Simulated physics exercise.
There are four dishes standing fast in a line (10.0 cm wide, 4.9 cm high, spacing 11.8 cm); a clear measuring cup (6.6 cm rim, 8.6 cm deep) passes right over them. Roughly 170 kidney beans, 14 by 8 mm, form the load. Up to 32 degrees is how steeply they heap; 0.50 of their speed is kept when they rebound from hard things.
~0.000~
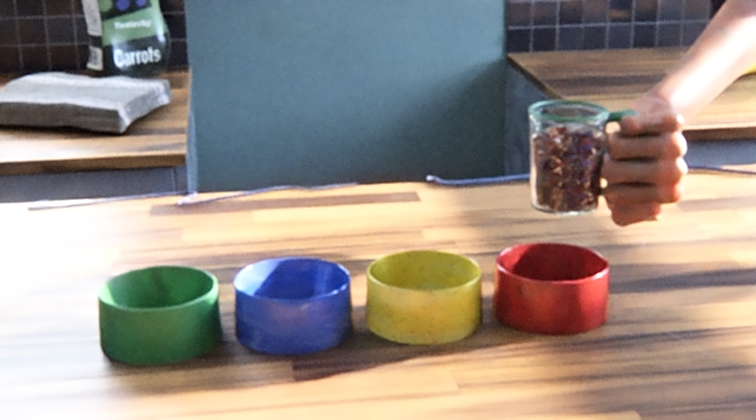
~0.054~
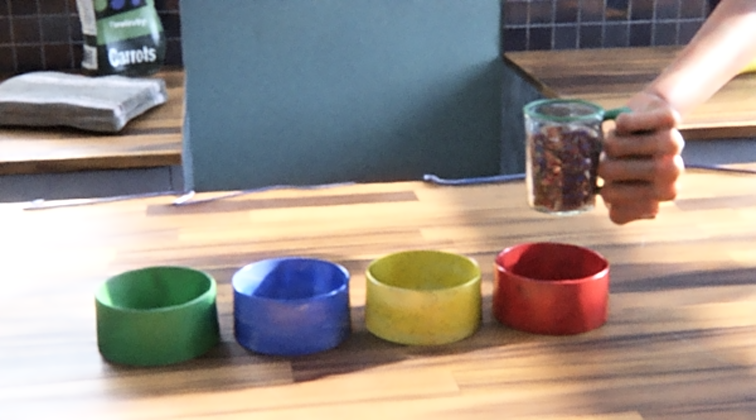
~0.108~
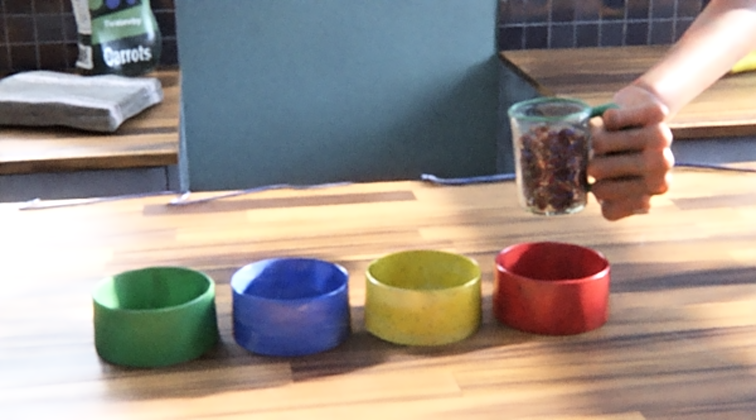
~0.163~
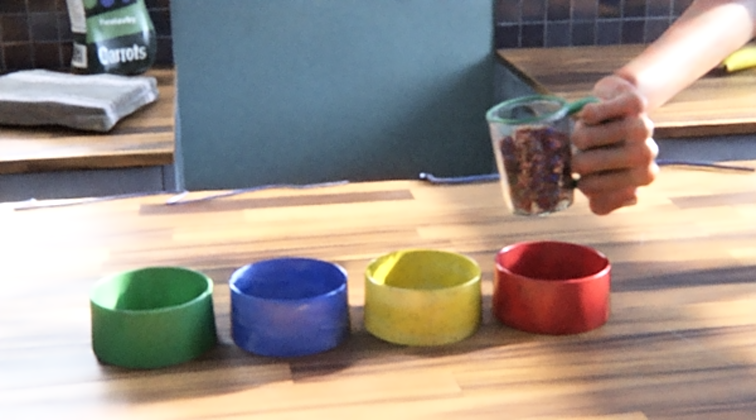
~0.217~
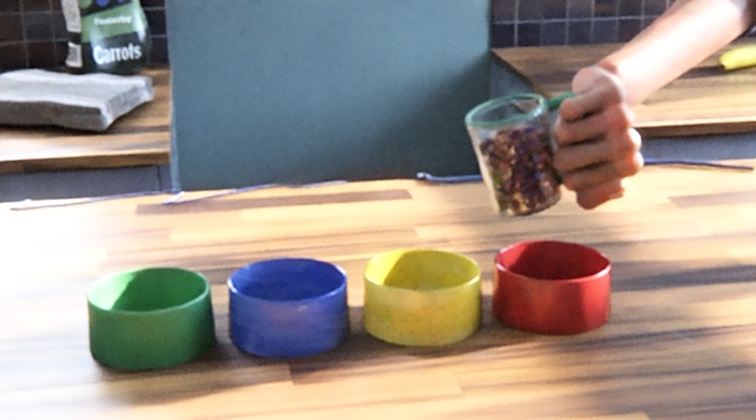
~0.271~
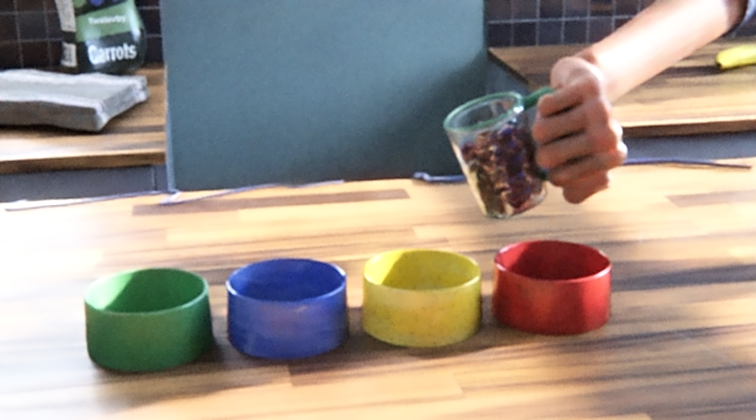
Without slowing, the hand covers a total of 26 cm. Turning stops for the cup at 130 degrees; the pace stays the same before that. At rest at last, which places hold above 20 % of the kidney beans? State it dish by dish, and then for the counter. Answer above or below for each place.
Red dish: Below, blue dish: Below, green dish: Above, yellow dish: Below, counter: Above.
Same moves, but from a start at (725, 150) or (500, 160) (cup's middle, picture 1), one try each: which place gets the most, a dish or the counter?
First try: Yellow; second try: Green.
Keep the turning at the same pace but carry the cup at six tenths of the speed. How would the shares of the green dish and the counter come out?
Then the green dish gets 10 and the counter 30.
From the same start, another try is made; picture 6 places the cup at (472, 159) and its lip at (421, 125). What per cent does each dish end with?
Final shares - red 0 %, blue 0 %, green 50 %, yellow 0 %.
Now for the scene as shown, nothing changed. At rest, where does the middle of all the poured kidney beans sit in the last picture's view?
In the last view, approximately (174, 330).
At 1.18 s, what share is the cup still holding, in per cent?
Somewhere near 75 per cent of the load.
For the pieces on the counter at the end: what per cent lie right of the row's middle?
Share on that side: Roughly 0 %.
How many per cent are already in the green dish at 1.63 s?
Roughly 55 in a hundred.
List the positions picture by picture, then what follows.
The first picture shows cup at (567, 158), tilt 0 degrees, lip at (532, 112), moved 0.0 cm; middle of the pieces at (560, 174); red dish at (552, 262); yellow dish at (424, 270); blue dish at (293, 279); green dish at (157, 287).
The second picture shows cup at (563, 157), tilt 1 degrees, lip at (527, 112), moved 0.4 cm; middle of the pieces at (557, 173).
The third picture shows cup at (552, 157), tilt 5 degrees, lip at (512, 114), moved 1.4 cm; middle of the pieces at (546, 173).
The fourth picture shows cup at (534, 157), tilt 10 degrees, lip at (490, 118), moved 3.0 cm; middle of the pieces at (531, 173).
The fifth picture shows cup at (517, 157), tilt 15 degrees, lip at (469, 122), moved 4.5 cm; middle of the pieces at (515, 174).
The sixth picture shows cup at (499, 157), tilt 20 degrees, lip at (447, 127), moved 6.1 cm; middle of the pieces at (499, 174); red dish at (552, 261); yellow dish at (422, 270); blue dish at (287, 280); green dish at (146, 290). Its pace works out near 95 degrees a second; the hand travels 29 cm a second.
After 0.82 s, tilt 72 degrees; cup holds 100 %.
After 1.18 s, tilt 107 degrees; cup holds 75 %, green 15 %.
Then, at 1.63 s, tilt 130 degrees; cup holds 0 %, green 55 %.
By 2.7 s all is still; red 0 %, blue 5 %, green 55 %, yellow 0 %, counter 45 %.
